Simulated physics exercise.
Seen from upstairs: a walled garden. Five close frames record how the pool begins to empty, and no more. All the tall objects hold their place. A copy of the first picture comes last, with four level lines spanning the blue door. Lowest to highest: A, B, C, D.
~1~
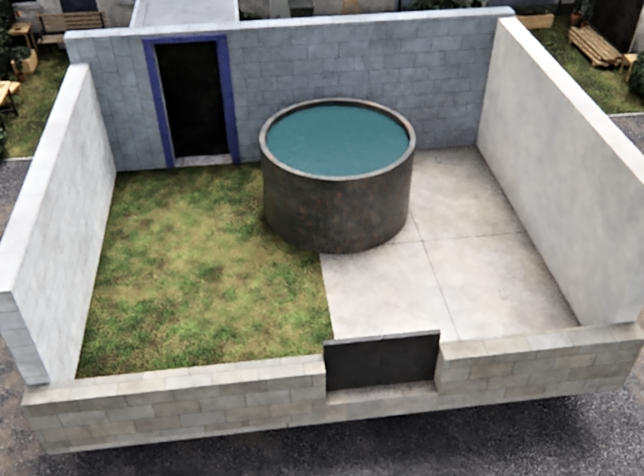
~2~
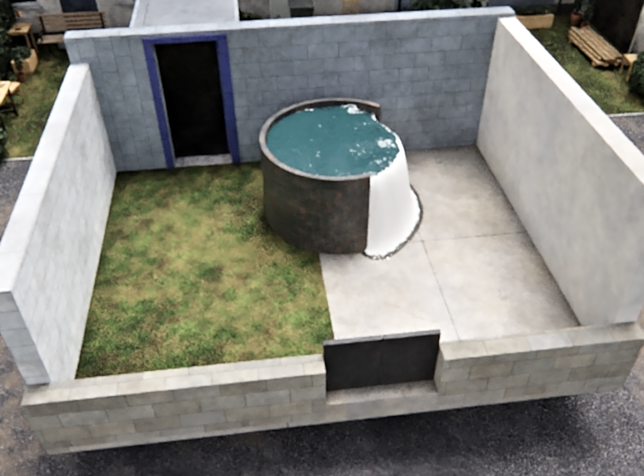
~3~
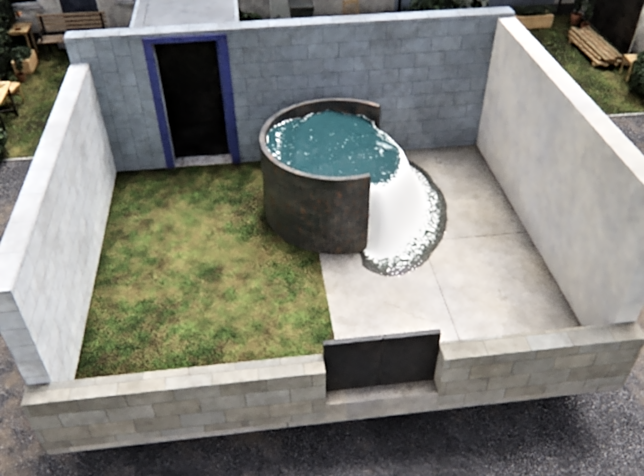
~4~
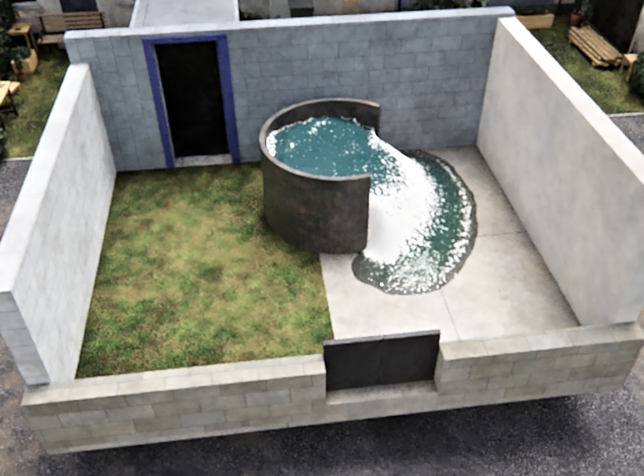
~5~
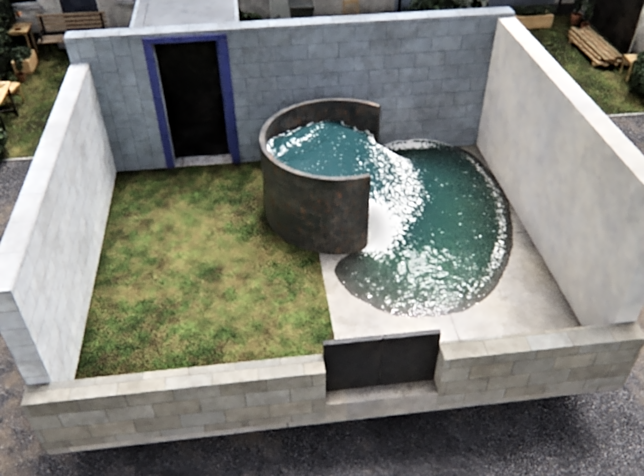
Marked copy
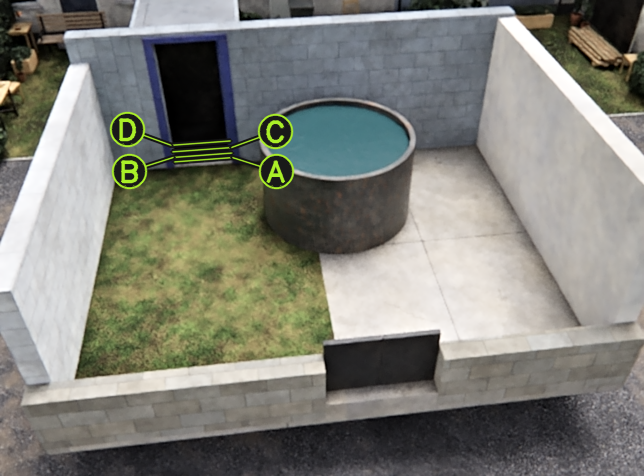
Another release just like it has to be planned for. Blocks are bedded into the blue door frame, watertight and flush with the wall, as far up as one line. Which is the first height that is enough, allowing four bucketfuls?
B.
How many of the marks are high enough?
Three.
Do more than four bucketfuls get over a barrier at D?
No.
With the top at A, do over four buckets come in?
Yes, it does.
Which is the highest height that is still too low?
Here it is height A.
On the marked copy, A at (203, 159); B at (202, 155); C at (201, 149); D at (201, 143); from the bottom up A, B, C, D.
For height A, about 8 bucketfuls get in.
For height B, a splash gets over, under a bucket.
For height C, nothing gets over.
For height D, nothing gets over.
